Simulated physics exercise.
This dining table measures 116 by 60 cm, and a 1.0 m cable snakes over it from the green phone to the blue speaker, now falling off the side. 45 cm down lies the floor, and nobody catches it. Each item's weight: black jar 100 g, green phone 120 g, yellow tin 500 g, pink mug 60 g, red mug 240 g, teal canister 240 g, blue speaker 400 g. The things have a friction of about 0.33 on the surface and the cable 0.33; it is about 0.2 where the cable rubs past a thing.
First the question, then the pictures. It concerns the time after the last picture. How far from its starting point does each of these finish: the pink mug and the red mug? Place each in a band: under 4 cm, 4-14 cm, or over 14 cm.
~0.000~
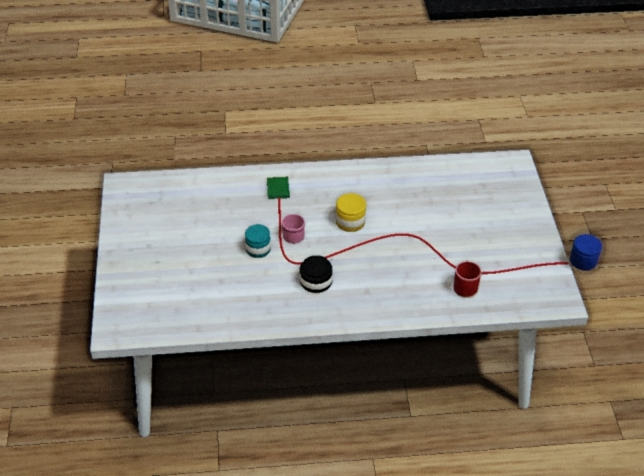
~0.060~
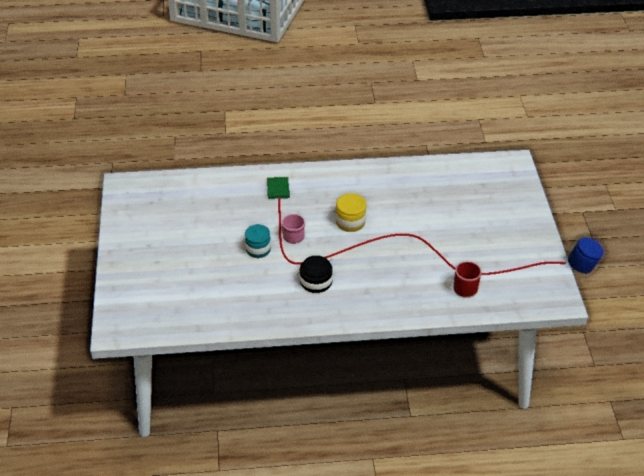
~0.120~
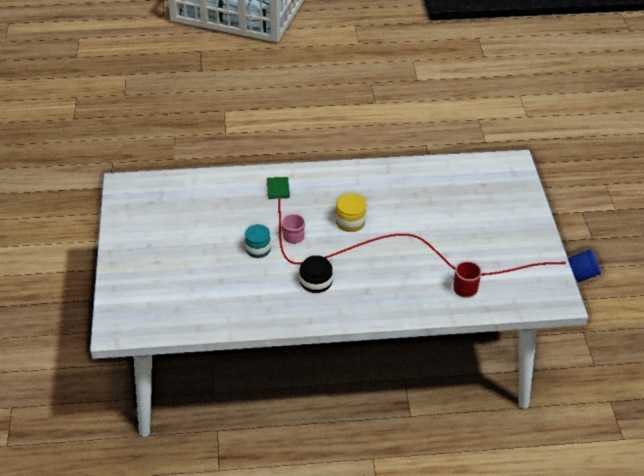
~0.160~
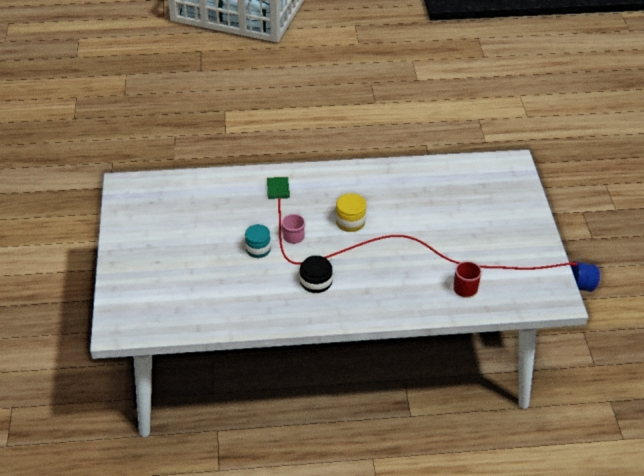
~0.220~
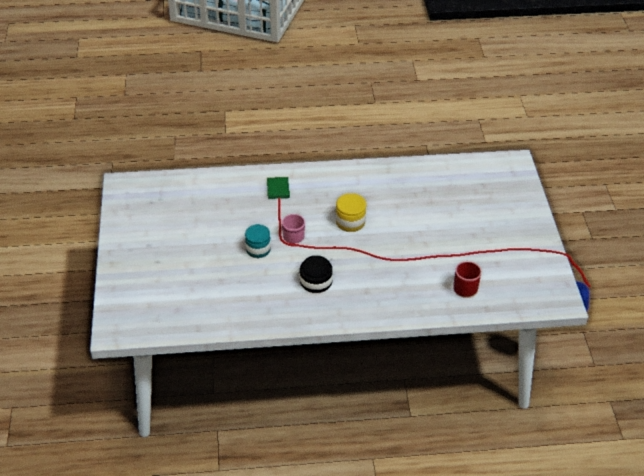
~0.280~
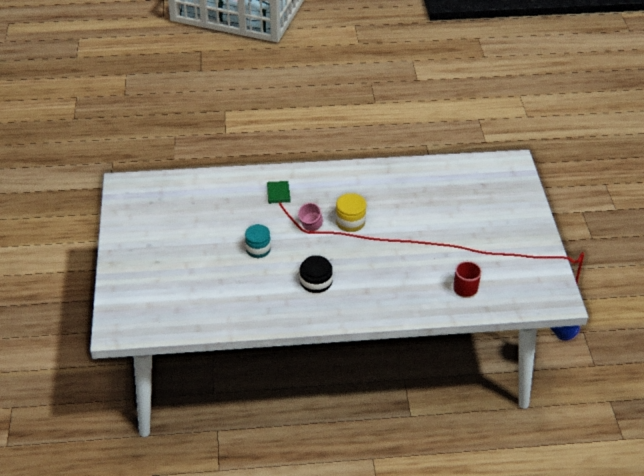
Pink mug: Large shift. Red mug: Small shift.
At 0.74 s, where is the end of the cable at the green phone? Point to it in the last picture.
You'll find it near pixel (355, 281).
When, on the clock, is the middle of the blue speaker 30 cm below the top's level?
Near 0.32 seconds.
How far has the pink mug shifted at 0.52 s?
The pink mug is 25 cm out of place.
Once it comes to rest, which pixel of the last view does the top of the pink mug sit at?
At about (349, 165).
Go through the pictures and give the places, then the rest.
The first frame shows shows, pink mug (293, 222); red mug (469, 270); cable runs through (530, 267) (389, 236) (280, 230).
The second frame shows shows, blue speaker (588, 247); cable runs through (528, 266) (388, 236) (280, 230).
The third frame shows shows, blue speaker (585, 266); cable runs through (528, 266) (388, 236) (280, 230).
The fourth frame shows shows, blue speaker (582, 277); cable runs through (540, 268) (389, 236) (280, 230).
The fifth frame shows shows, blue speaker (575, 299); cable runs through (571, 261) (417, 259) (280, 230).
The sixth frame shows shows, pink mug (311, 209); red mug (469, 270); cable runs through (537, 257) (453, 246) (376, 239).
After 0.5 s, the cable's tail end at (337, 254); pink mug 24 cm off its start, green phone 29 cm off its start, yellow tin 4 cm off its start.
After 0.7 s, the cable's tail end at (355, 281); pink mug 25 cm off its start, green phone 37 cm off its start, black jar 7 cm off its start.
After 1.0 s, the cable's tail end at (355, 281); pink mug 25 cm off its start at (349, 165), green phone 37 cm off its start at (340, 282), black jar 7 cm off its start at (311, 286).
After 1.2 s, the cable's tail end at (355, 281); pink mug 25 cm off its start, green phone 37 cm off its start, black jar 7 cm off its start.
After 2.4 s, the cable's tail end at (355, 281); pink mug 25 cm off its start at (349, 165), red mug 0 cm off its start at (469, 271), green phone 37 cm off its start at (340, 282), black jar 7 cm off its start at (311, 286).
